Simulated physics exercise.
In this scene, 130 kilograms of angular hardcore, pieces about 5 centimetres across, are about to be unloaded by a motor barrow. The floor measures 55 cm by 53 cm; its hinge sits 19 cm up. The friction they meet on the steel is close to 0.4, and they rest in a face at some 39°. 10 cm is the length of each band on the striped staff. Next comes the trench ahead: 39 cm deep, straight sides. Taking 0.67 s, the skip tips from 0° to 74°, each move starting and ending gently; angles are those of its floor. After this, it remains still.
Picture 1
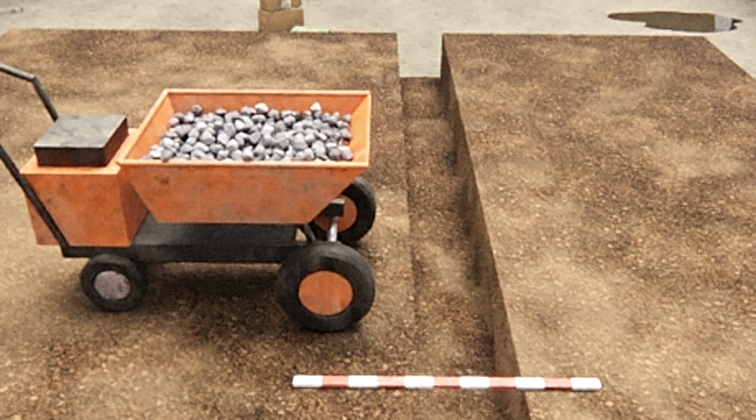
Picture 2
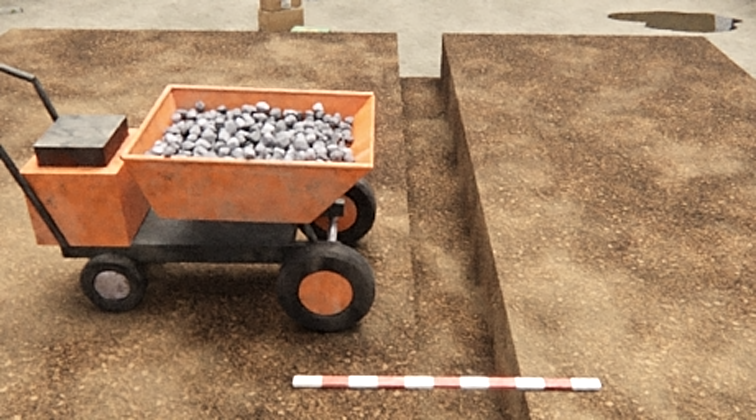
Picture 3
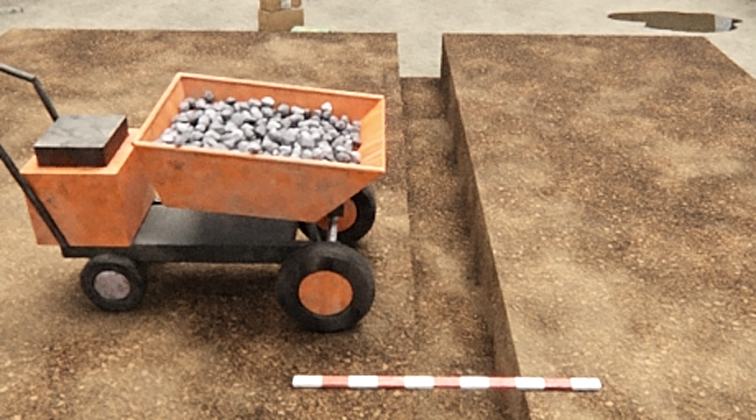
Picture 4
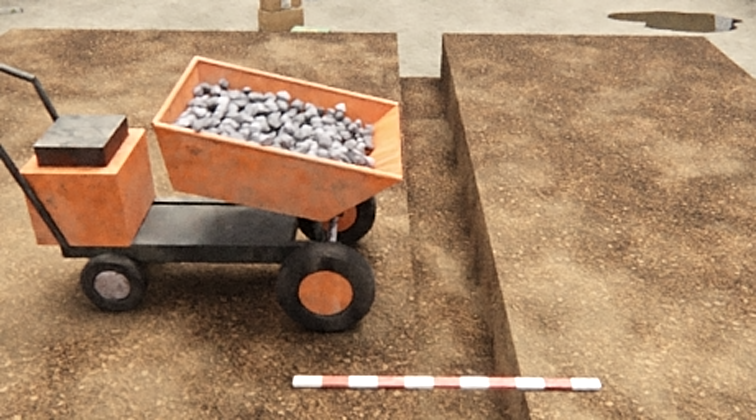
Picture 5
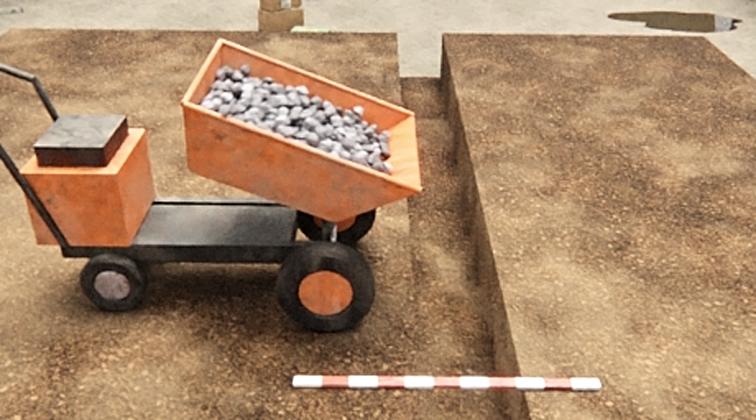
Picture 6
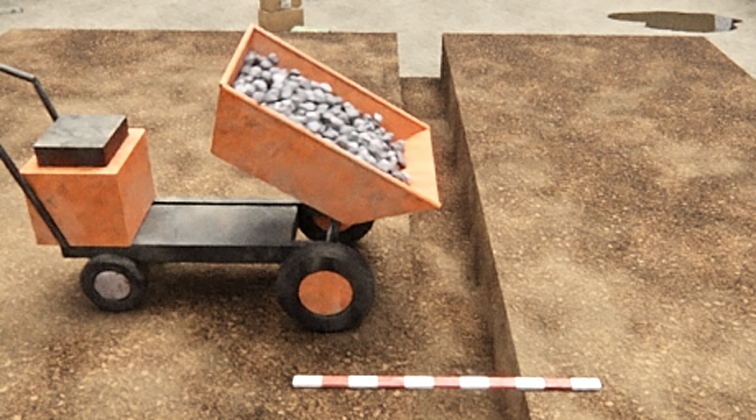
On a patch of brown dirt beside a narrow trench, an orange motor barrow stood still while its skip of grey stones tilted gently at first, then steeply, its back rising and its lip lowering rightward.
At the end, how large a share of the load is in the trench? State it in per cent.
A share of about 40 per cent.
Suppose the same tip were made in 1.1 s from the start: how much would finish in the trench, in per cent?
Probably about 60 in a hundred.
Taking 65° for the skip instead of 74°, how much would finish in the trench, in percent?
Roughly 30 percent.
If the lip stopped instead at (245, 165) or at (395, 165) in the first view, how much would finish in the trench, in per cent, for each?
75 and 25 %.
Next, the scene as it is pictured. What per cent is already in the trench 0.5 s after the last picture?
Some 10 per cent of the load by that point.
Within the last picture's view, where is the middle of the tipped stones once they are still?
(526, 281).
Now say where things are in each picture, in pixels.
In the first picture, lip at (367, 166), floor tilted 0°, highest stones at (251, 126).
In the second picture, the skip is at 2°, its lip at (371, 167); the top of the load is at (243, 122).
In the third picture, lip at (384, 171), floor tilted 6°, highest stones at (225, 114).
In the fourth picture, the skip is at 13°, its lip at (401, 179); the top of the load is at (223, 104).
In the fifth picture, lip at (420, 191), floor tilted 22°, highest stones at (233, 88).
In the sixth picture, lip at (439, 206), floor tilted 31°, highest stones at (254, 71).
Then, 0.2 s after the last picture the floor is at 62°, 100 % in the skip; the foremost stones are at (461, 231).
Then, 0.5 s after the last picture the floor is at 74°, 64 % in the skip, 11 % in the trench, 25 % past the trench; the foremost stones are at (571, 294).
Then, 0.8 s after the last picture the floor is at 74°, 13 % in the skip, 25 % in the trench, 62 % past the trench; the foremost stones are at (753, 295).
Then, 2.8 s after the last picture the floor is at 74°, 0 % in the skip, 40 % in the trench, 60 % past the trench; the foremost stones are past the picture's edge.
